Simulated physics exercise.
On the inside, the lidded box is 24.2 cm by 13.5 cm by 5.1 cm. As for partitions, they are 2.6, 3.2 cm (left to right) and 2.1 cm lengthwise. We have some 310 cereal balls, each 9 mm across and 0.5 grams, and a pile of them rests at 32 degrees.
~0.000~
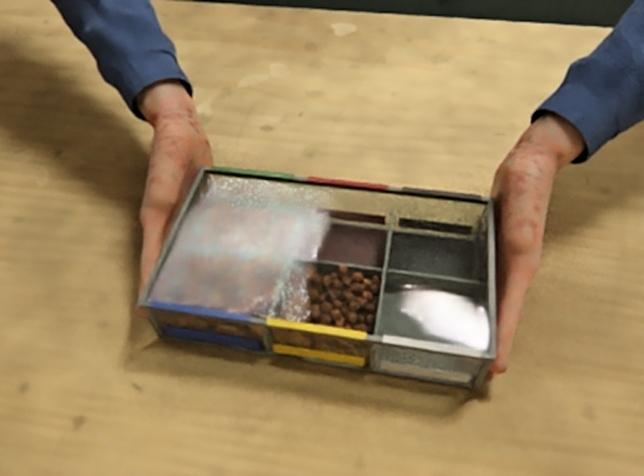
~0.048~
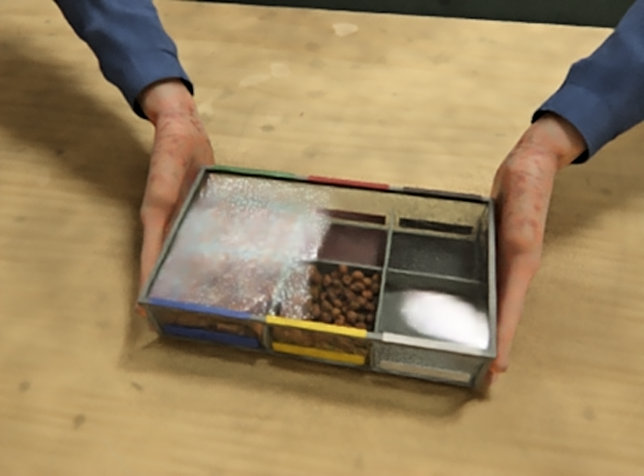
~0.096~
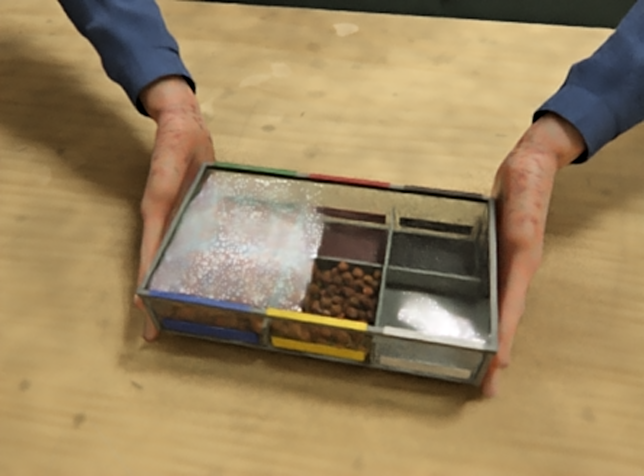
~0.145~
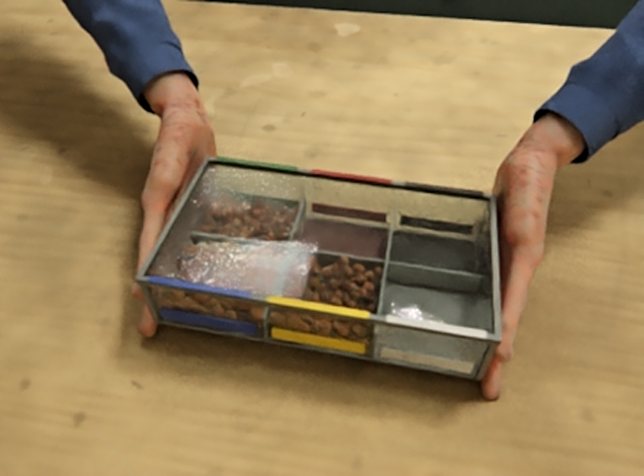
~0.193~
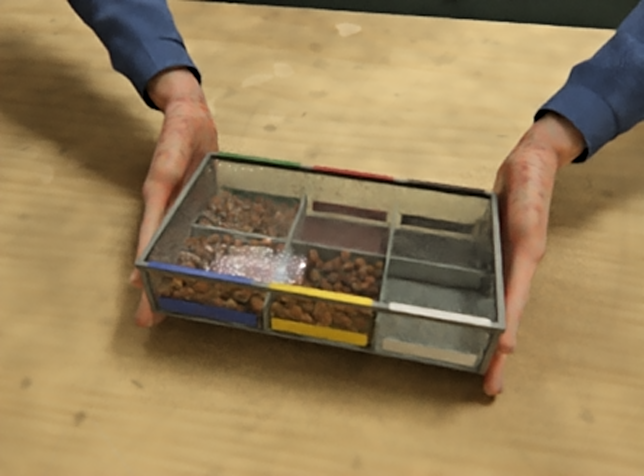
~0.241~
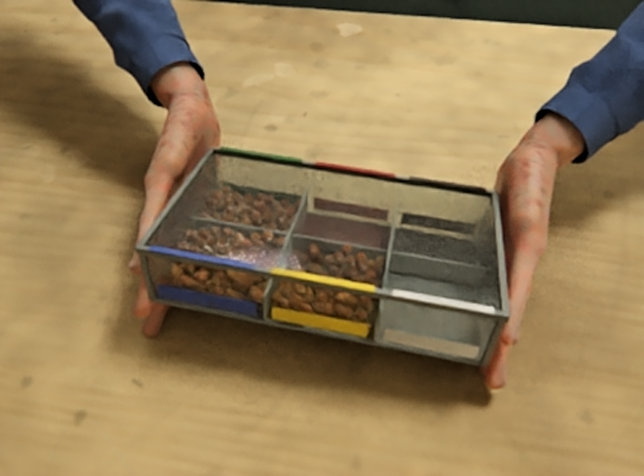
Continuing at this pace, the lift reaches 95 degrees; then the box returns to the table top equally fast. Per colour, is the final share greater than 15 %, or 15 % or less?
As I see it, red: Holds a share past the limit; blue: Holds a share within the limit; green: Holds a share past the limit; yellow: Holds a share within the limit; white: Holds a share within the limit; black: Holds a share within the limit.
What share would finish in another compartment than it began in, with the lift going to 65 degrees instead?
That works out to close to 20 percent.
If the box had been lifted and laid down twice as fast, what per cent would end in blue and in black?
You'd end up with blue at 5 percent and black at 5 percent.
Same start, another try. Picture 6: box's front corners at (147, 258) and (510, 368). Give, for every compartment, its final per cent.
It comes out as red at 0 percent, blue at 10 percent, green at 5 percent, yellow at 45 percent, white at 35 percent and black at 5 percent.
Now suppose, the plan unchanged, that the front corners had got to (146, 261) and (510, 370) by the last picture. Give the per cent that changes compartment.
Estimate: Near 60 %.
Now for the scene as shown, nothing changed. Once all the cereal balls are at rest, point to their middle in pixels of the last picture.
I'd put it at about (294, 228).
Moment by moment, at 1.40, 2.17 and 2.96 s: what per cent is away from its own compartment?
I'd put the three at close to 30, 60 and 60.
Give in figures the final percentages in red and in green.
Red 35 %, green 45 %.
Then, at 1.40 s, tilt 95 degrees; red 15 %, blue 25 %, green 40 %, yellow 20 %.
After 2.17 s, tilt 43 degrees; red 35 %, blue 5 %, green 45 %, yellow 5 %, black 10 %.
After 2.96 s, tilt 0 degrees; red 35 %, blue 5 %, green 45 %, yellow 5 %, black 10 %.
At rest (3.6 s), red 35 %, blue 5 %, green 45 %, yellow 5 %, white 0 %, black 10 %.
